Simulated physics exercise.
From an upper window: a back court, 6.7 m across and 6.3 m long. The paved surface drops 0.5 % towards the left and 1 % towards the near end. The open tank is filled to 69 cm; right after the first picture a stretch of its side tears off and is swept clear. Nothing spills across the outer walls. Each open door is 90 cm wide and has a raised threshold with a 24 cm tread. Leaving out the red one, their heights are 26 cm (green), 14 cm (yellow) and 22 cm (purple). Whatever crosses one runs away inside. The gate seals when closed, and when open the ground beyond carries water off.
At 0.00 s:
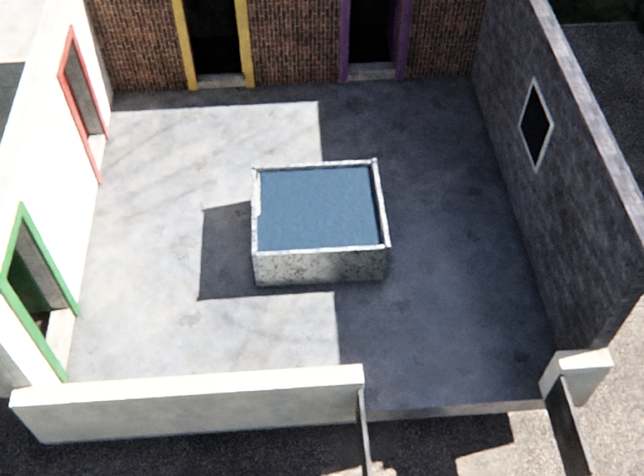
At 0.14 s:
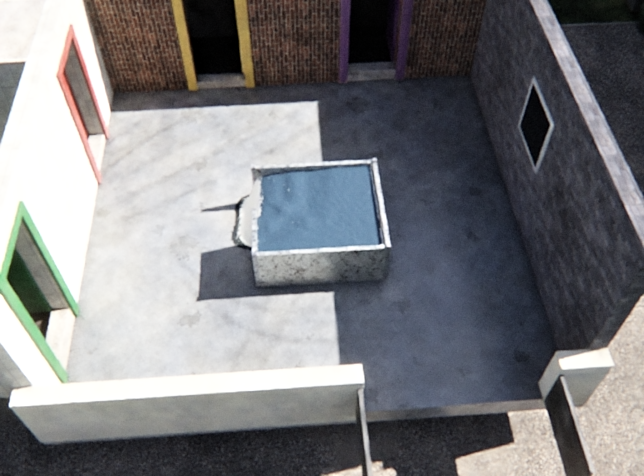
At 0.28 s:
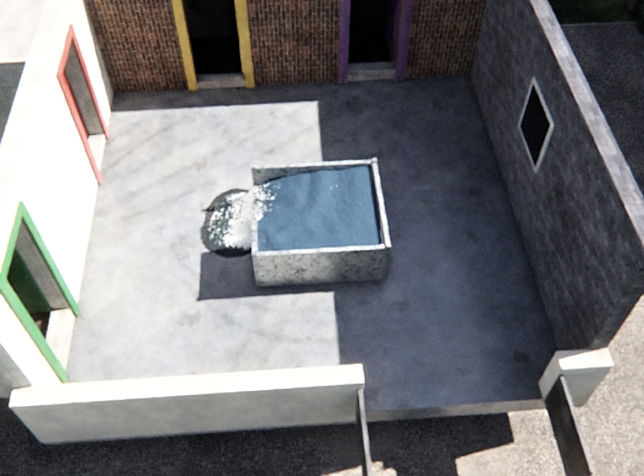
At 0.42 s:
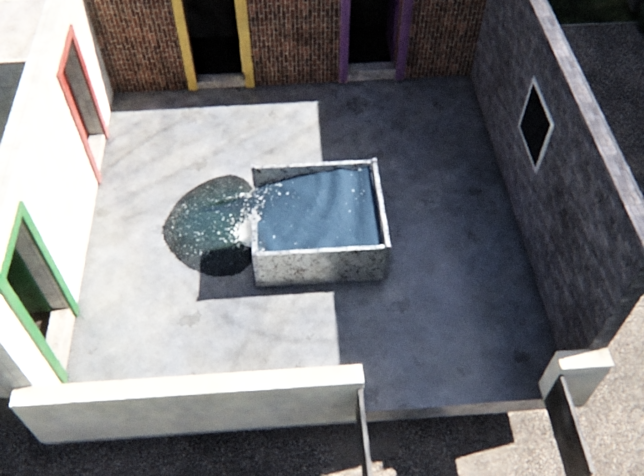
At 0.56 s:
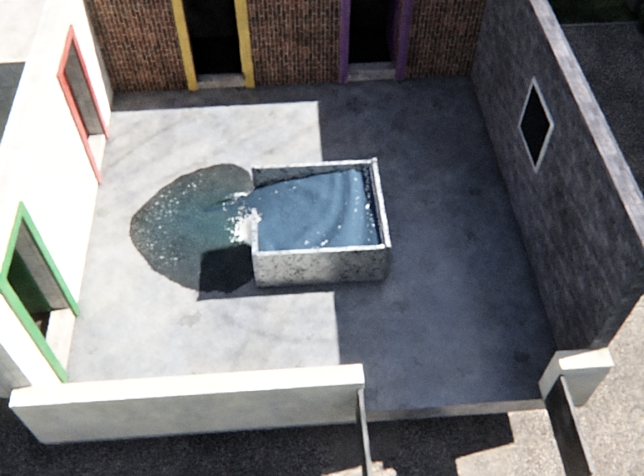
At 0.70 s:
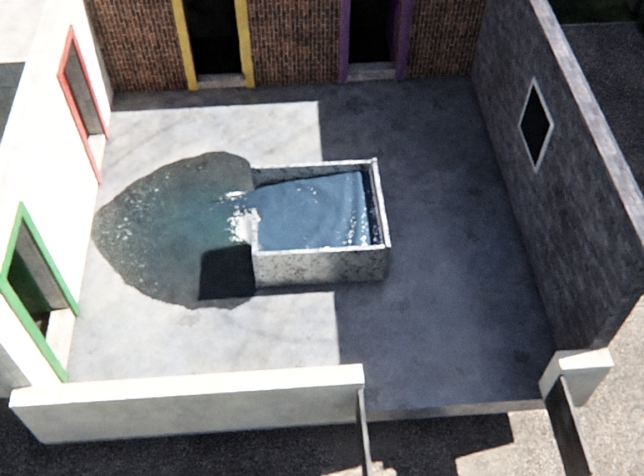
A walled back court seen from above, with a brick wall and yellow and purple doorways at the far end, has red and green openings in its white left wall and a diamond window in the grey right wall. In the middle, a pale open tank holds still blue water. The tank's left side breaks open and water pours out, foaming and spreading leftward across the paving in a widening dark pool, while the camera stays still.
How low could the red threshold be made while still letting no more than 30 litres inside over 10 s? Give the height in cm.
Close to 13.5 cm is just enough.
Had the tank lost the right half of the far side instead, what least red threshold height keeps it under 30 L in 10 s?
About 6.0 cm.
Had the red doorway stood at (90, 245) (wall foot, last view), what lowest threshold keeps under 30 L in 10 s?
About 22 cm.
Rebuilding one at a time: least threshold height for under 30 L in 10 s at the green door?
About 7.5 cm at green.
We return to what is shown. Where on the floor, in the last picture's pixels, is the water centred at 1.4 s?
Near (258, 228).
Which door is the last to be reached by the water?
Last comes the purple one.
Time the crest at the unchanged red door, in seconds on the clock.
Near 1.8 s.
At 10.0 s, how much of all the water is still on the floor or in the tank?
Roughly 96 in a hundred.
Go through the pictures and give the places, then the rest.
In the first picture, still water, 69 cm deep, in the open tank at (318, 208); the red door at (86, 113) is dry.
In the second picture, water pours out at (258, 210) and has run 0.4 m, to (237, 239); about 9 cm deep outside, 69 cm at the back.
In the third picture, the front is at (210, 241), 0.8 m from the gap at (258, 212); 0.8 m2 of floor is wet, 69 cm left at the back.
In the fourth picture, the gap is at (258, 213), the front 1.4 m out at (171, 240); the back of the open tank holds 68 cm.
In the fifth picture, the front is at (136, 236), 1.9 m from the gap at (258, 212); 3.2 m2 of floor is wet, 61 cm left at the back.
In the sixth picture, the front is at (98, 235), 2.5 m from the gap at (258, 212); 4.9 m2 of floor is wet, 57 cm left at the back; 0.9 m in a straight line remain to the red door at (86, 113).
After 1.4 s water covers 25 % of the floor, deepest (36 cm) near (252, 220); 20 cm at the red door, 0 litres in over its 14 cm threshold.
After 3.0 s water covers 30 % of the floor, deepest (26 cm) near (61, 402); 16 cm at the red door, 24 litres in over its 14 cm threshold.
After 10.0 s water covers 95 % of the floor, deepest (10 cm) near (59, 416); 6 cm at the red door, 26 litres in over its 14 cm threshold.
At the red door as built, the water arrived by 1.1 s and peaked near 22 cm at 1.8 s.
Run again over the same 10 s with other heights there, 49 litres in over 11.5 cm, 18 litres over 15.5 cm. The limit of 30 litres is kept from about 13.5 cm up.
